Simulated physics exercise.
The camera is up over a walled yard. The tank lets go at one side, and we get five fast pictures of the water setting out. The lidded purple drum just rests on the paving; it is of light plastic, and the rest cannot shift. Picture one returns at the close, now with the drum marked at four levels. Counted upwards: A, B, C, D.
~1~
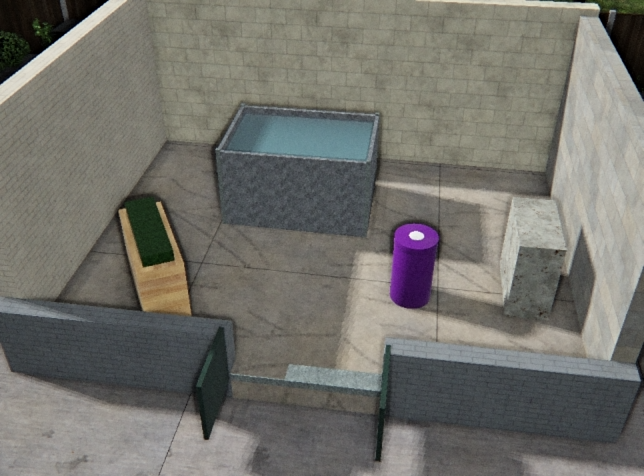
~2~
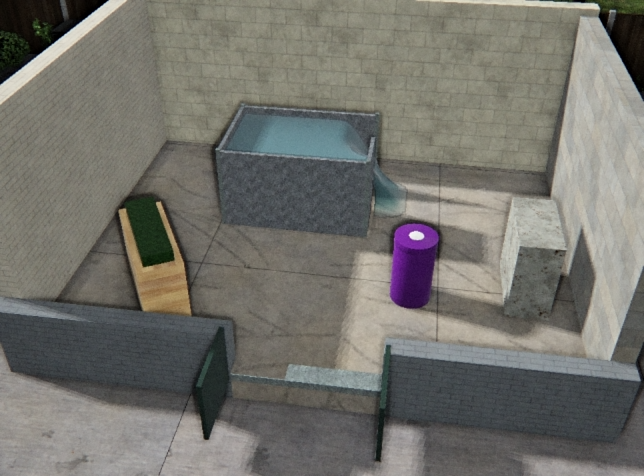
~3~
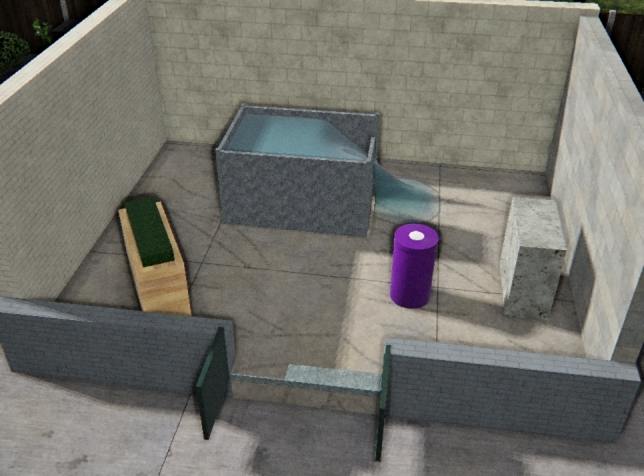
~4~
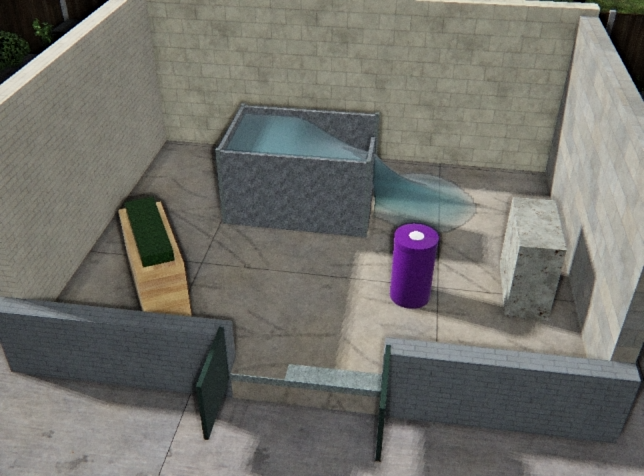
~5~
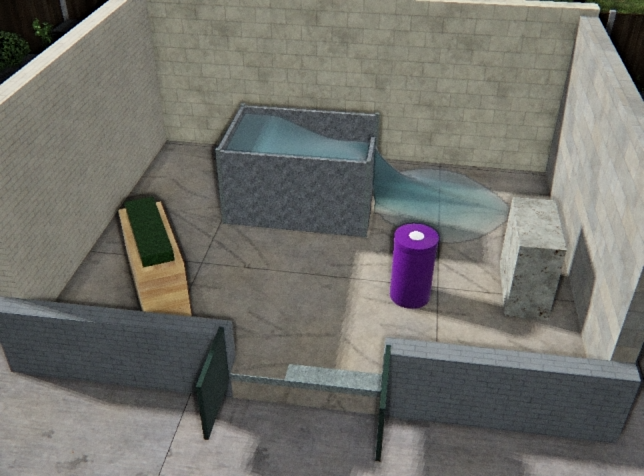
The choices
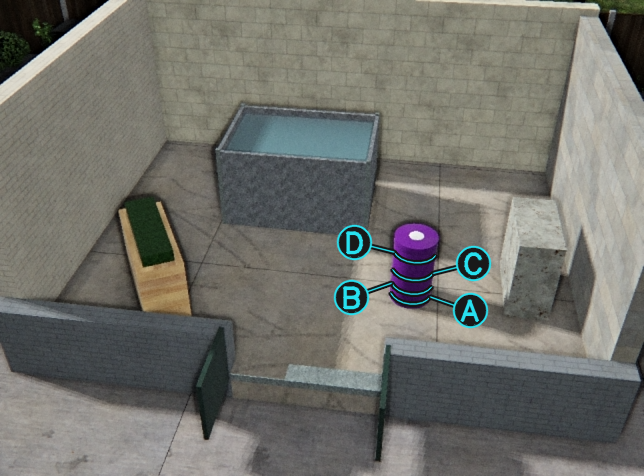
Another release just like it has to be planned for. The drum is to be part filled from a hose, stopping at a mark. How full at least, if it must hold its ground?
B is the one.
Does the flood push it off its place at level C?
No.
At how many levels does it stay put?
Three.
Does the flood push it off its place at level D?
No, that is safe.
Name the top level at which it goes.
A.
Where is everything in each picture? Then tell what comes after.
In the first frame, lid of the purple drum at (416, 236); tank full, its middle at (302, 137); open gate at (308, 332).
In the second frame, 1 % of the ground wet, in view closest to the drum at (390, 209).
In the third frame, 4 % of the ground wet, in view closest to the drum at (403, 221).
In the fourth frame, 7 % of the ground wet, in view closest to the drum at (421, 227).
In the fifth frame, lid of the purple drum at (416, 236); 11 % of the ground wet, in view closest to the drum at (421, 233).
On the marked copy, A at (409, 304); B at (410, 294); C at (412, 280); D at (414, 262); from the bottom up A, B, C, D.
Choosing A, it is pushed about 4 times its own width away.
Choosing B, it does not move.
Choosing C, it does not move.
Choosing D, it does not move.
